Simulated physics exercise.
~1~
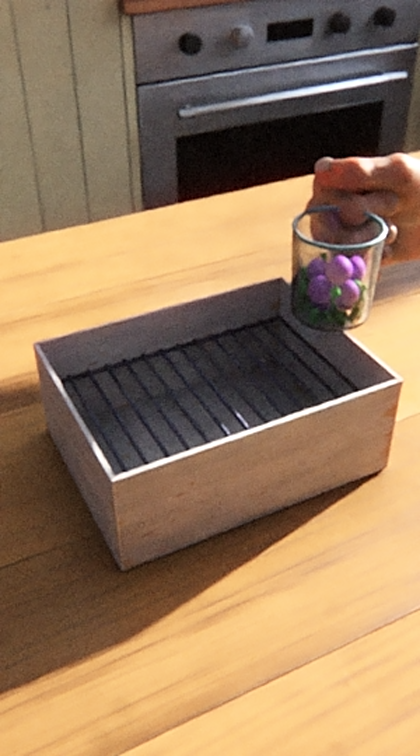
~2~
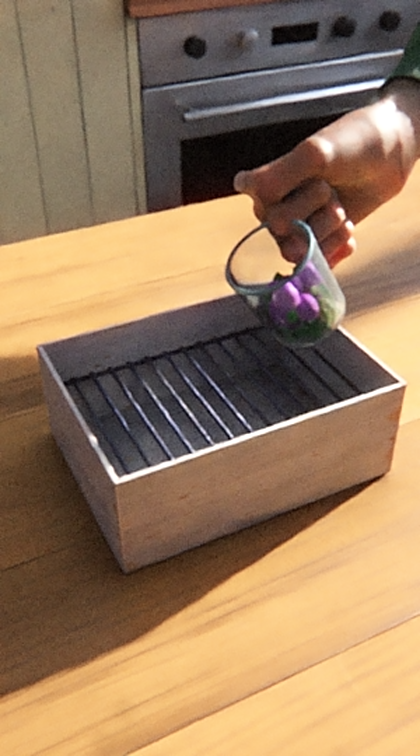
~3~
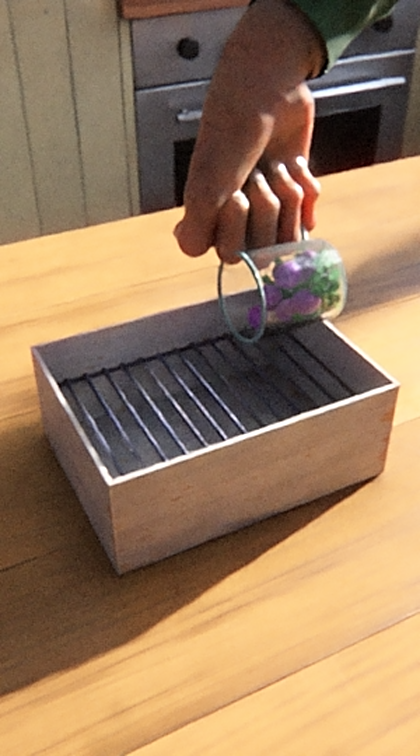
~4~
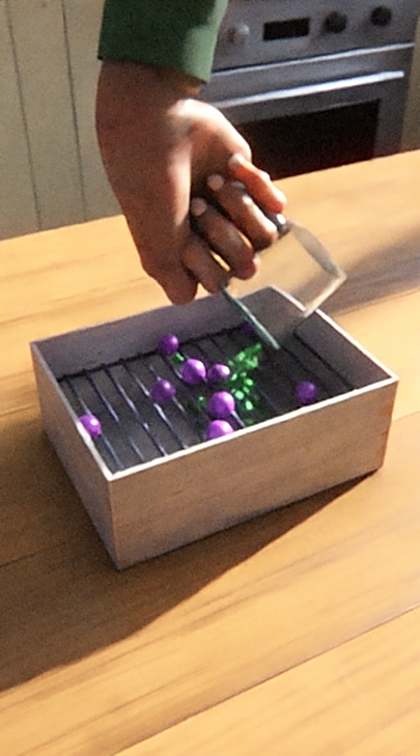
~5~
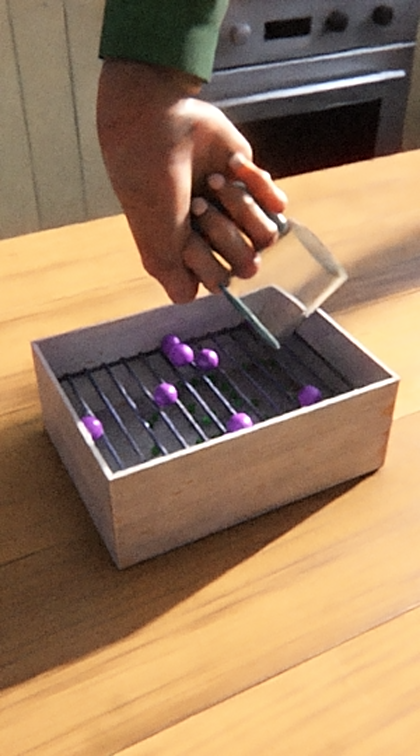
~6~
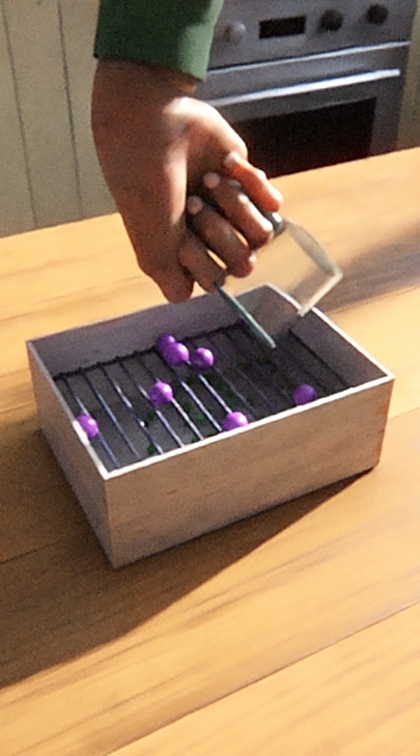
On a kitchen table, a hand tipping purple balls and green bits from a glass cup, purple staying on the rack, green dropping through.
